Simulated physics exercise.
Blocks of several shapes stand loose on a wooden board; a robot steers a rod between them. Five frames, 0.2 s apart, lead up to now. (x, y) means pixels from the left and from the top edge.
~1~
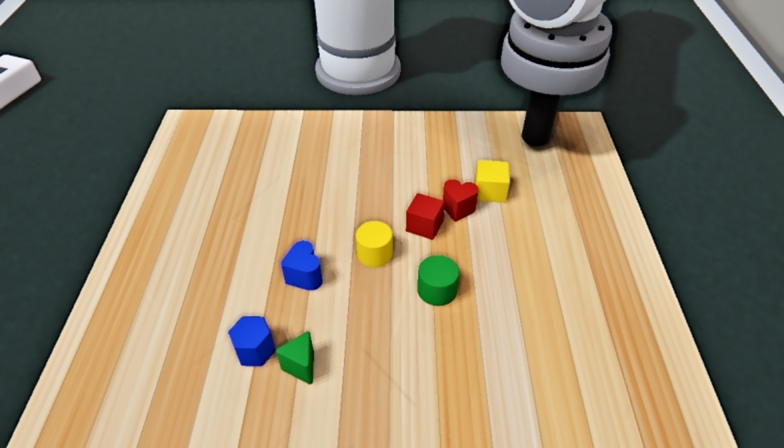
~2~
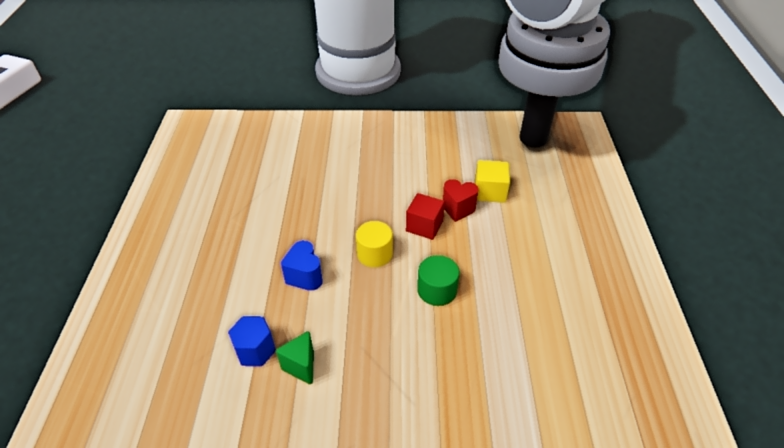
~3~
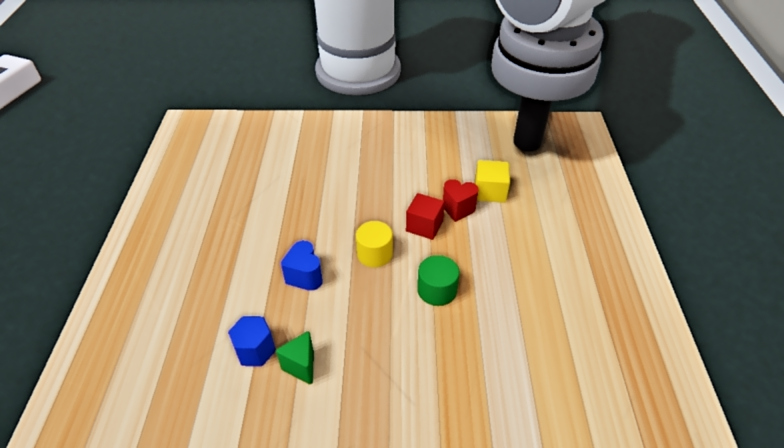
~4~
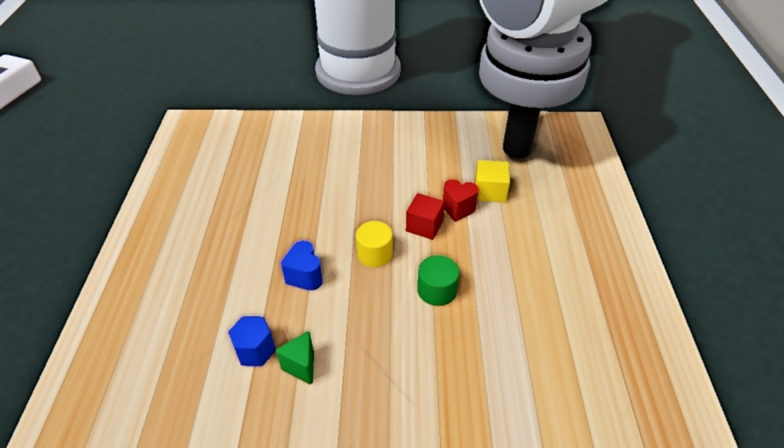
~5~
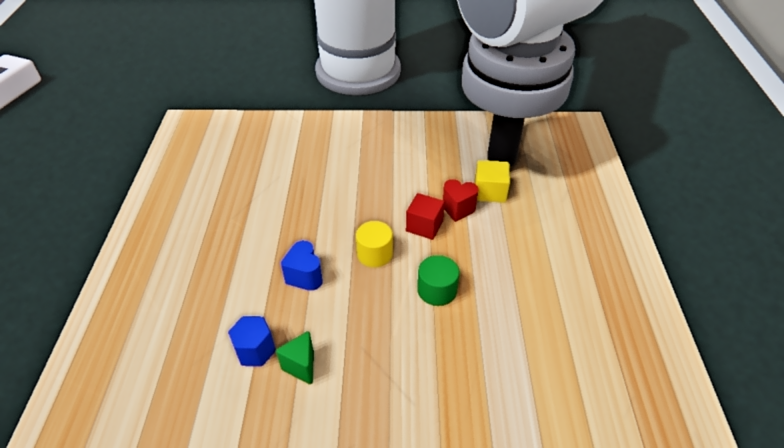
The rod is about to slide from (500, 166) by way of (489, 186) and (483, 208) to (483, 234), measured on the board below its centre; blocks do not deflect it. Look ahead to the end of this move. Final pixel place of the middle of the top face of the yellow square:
The answer is (492, 239).
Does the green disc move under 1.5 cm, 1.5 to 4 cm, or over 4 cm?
Short of 1.5 cm.
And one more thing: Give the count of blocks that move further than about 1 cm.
My forecast: 2.
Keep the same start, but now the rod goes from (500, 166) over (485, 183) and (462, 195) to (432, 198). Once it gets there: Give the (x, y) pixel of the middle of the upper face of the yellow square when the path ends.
At pixel (489, 192).
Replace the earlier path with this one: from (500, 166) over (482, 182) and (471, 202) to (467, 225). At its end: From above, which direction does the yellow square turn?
Its spin: Anticlockwise.
On the path given first. One third of the way, rod at (490, 180); red heart-shaped block at (457, 196), turned 45° clockwise; yellow square at (488, 187).
Two thirds of the way, rod at (484, 202); red square at (421, 205); red heart-shaped block at (456, 199), turned 70° clockwise; yellow square at (490, 212).
At the end, rod at (484, 227); red square at (421, 205), turned 15° anticlockwise; green disc not moved; red heart-shaped block at (456, 201), turned 85° clockwise; yellow square at (492, 239), turned 15° anticlockwise.
